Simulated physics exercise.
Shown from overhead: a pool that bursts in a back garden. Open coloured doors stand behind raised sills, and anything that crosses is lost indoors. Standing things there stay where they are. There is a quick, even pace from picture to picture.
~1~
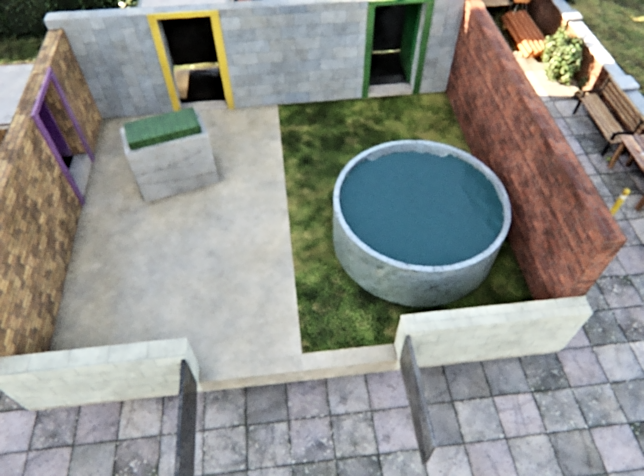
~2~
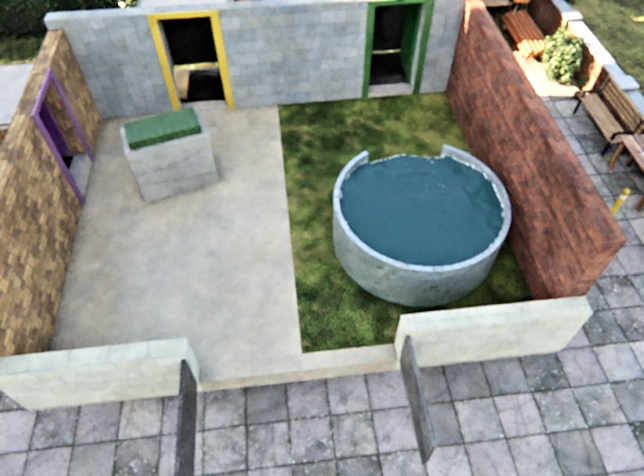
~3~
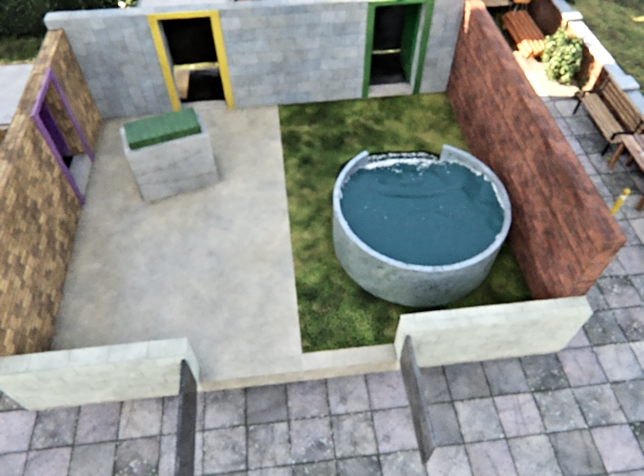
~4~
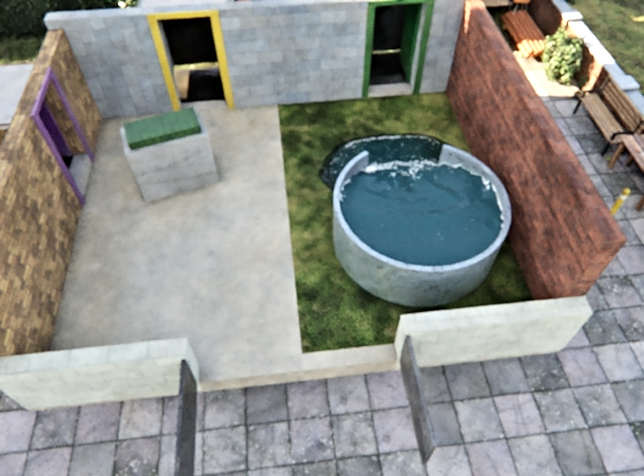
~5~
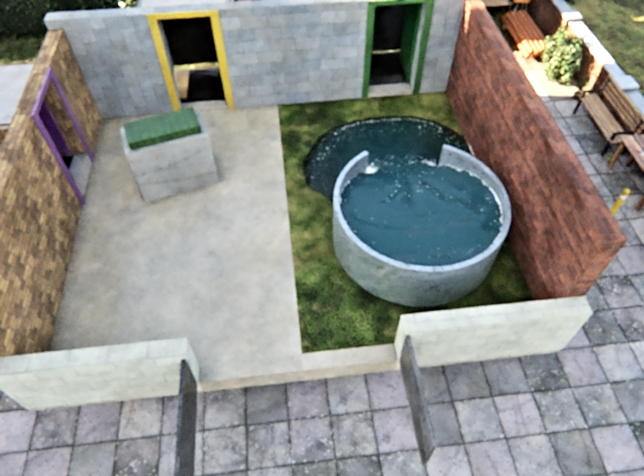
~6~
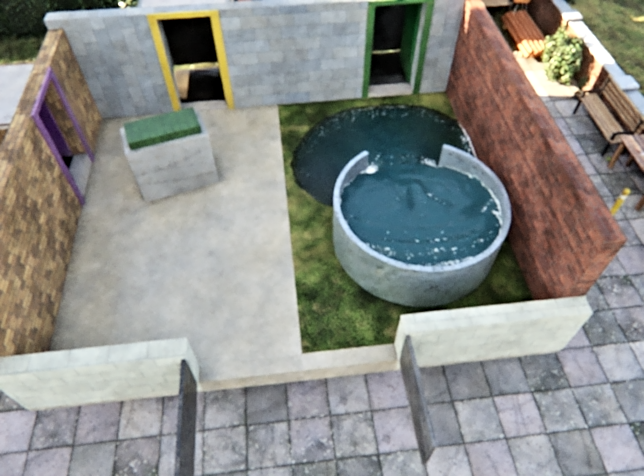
A round tank of still water in a walled back garden burst open on its far side, and the water poured out through the gap, spreading in a dark, widening pool over the grass behind it.
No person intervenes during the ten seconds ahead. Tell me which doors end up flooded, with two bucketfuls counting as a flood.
Here is how it goes: The yellow door ends up flooded; the green door ends up flooded; the purple door escapes flooding.
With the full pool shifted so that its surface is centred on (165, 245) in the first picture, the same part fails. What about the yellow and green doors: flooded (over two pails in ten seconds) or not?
So, yellow surpasses the cutoff, and as for green, it comes in lower.
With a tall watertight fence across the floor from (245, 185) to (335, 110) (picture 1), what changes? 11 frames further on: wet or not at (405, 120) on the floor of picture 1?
There: Flooded.
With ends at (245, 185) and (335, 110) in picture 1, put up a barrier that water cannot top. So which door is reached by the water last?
It's the purple one.
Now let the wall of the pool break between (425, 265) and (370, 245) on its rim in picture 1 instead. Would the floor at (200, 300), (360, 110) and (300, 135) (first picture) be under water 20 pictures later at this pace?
Taking the three spots as listed, they end up inundated, spared and spared.
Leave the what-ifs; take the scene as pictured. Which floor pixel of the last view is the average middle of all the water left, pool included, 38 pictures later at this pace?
My reading is close to (318, 182).
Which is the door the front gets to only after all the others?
Observed: The one in purple.
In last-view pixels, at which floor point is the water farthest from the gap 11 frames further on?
The front tops out at about (179, 113).
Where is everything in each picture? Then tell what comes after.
The first frame shows still water in the round tank at (420, 203).
In the second frame, water pours out on the round tank's far side and has run to a hidden place.
In the third frame, water pours out on the round tank's far side and has run to a hidden place.
In the fourth frame, the front is at a hidden place, out from the gap on the round tank's far side.
In the fifth frame, the front is at (421, 120), out from the gap on the round tank's far side.
In the sixth frame, water pours out on the round tank's far side and has run to (417, 108).
A moment on, water covers 30 % of the floor; the yellow door not reached, the green door over two buckets in, the purple door not reached.
Next, water covers 35 % of the floor; the yellow door wet at the sill, nothing in, the green door far over two buckets in, the purple door not reached.
Then, water covers 50 % of the floor; the yellow door under two buckets in, the green door far over two buckets in, the purple door wet at the sill, nothing in.
Later, water covers 90 % of the floor; the yellow door under two buckets in, the green door far over two buckets in, the purple door wet at the sill, nothing in.
In the end, water covers 100 % of the floor; the yellow door over two buckets in, the green door far over two buckets in, the purple door wet at the sill, nothing in.
